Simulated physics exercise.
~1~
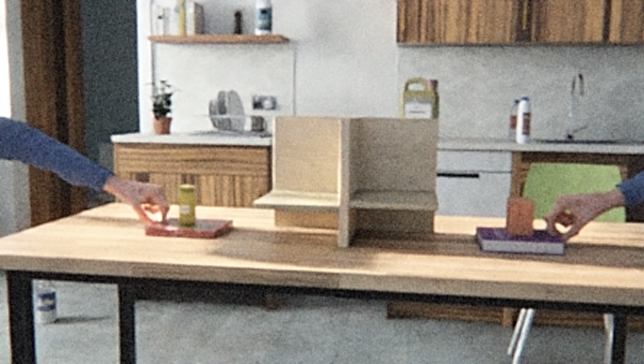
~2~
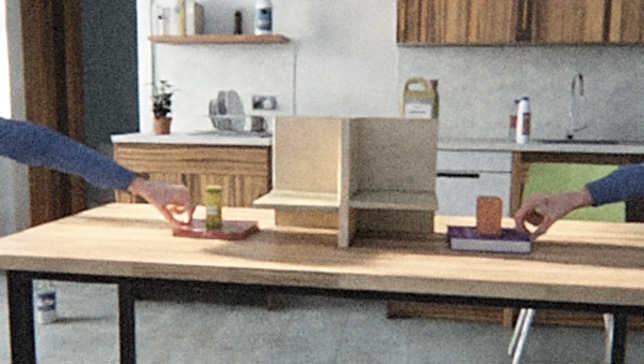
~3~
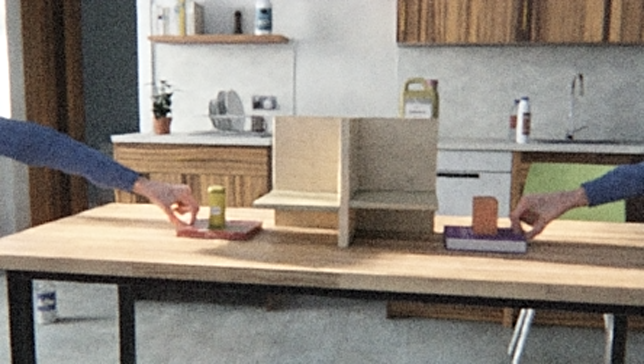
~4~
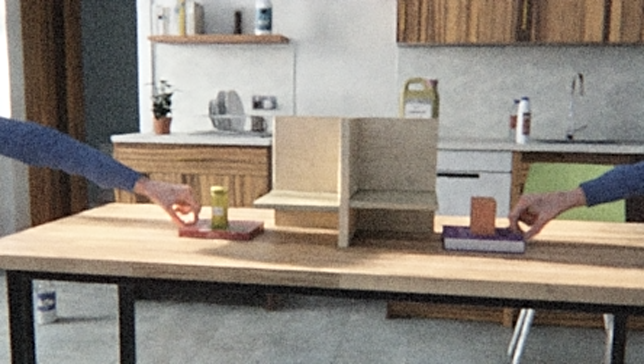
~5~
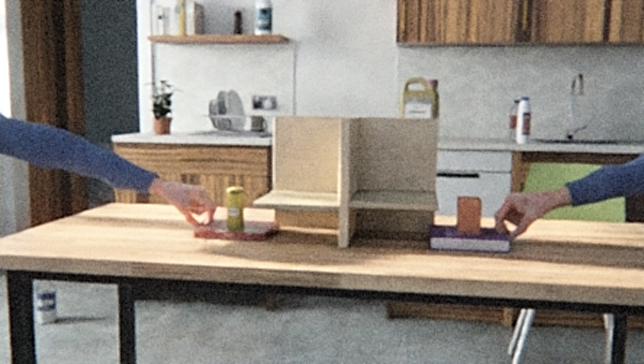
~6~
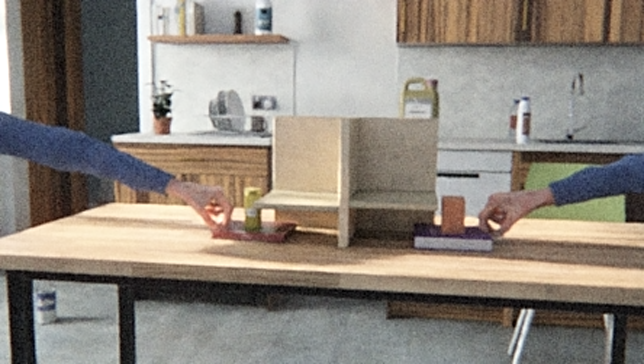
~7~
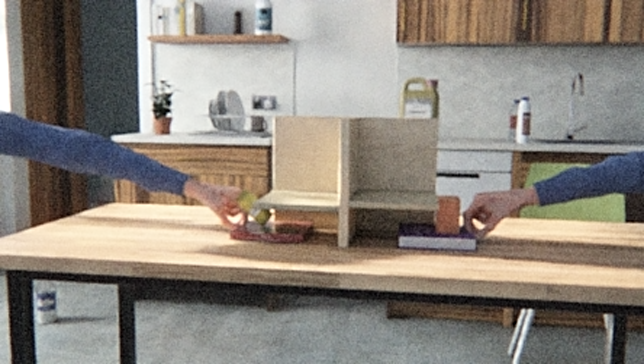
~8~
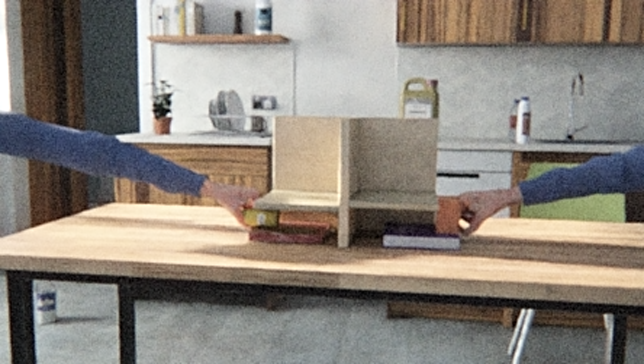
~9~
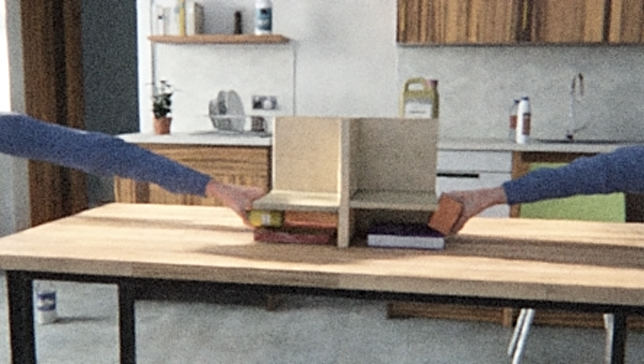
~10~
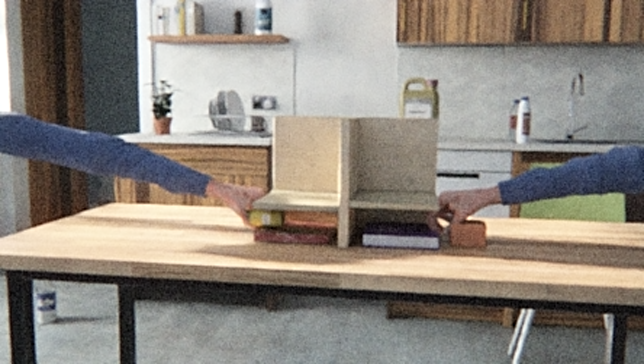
The footage shows two hands sliding a red packet carrying a yellow shaker and a purple book carrying an orange block inward beneath a fixed shelf. The shaker tips against the shelf first, then the block is knocked over, and both end on their sides.
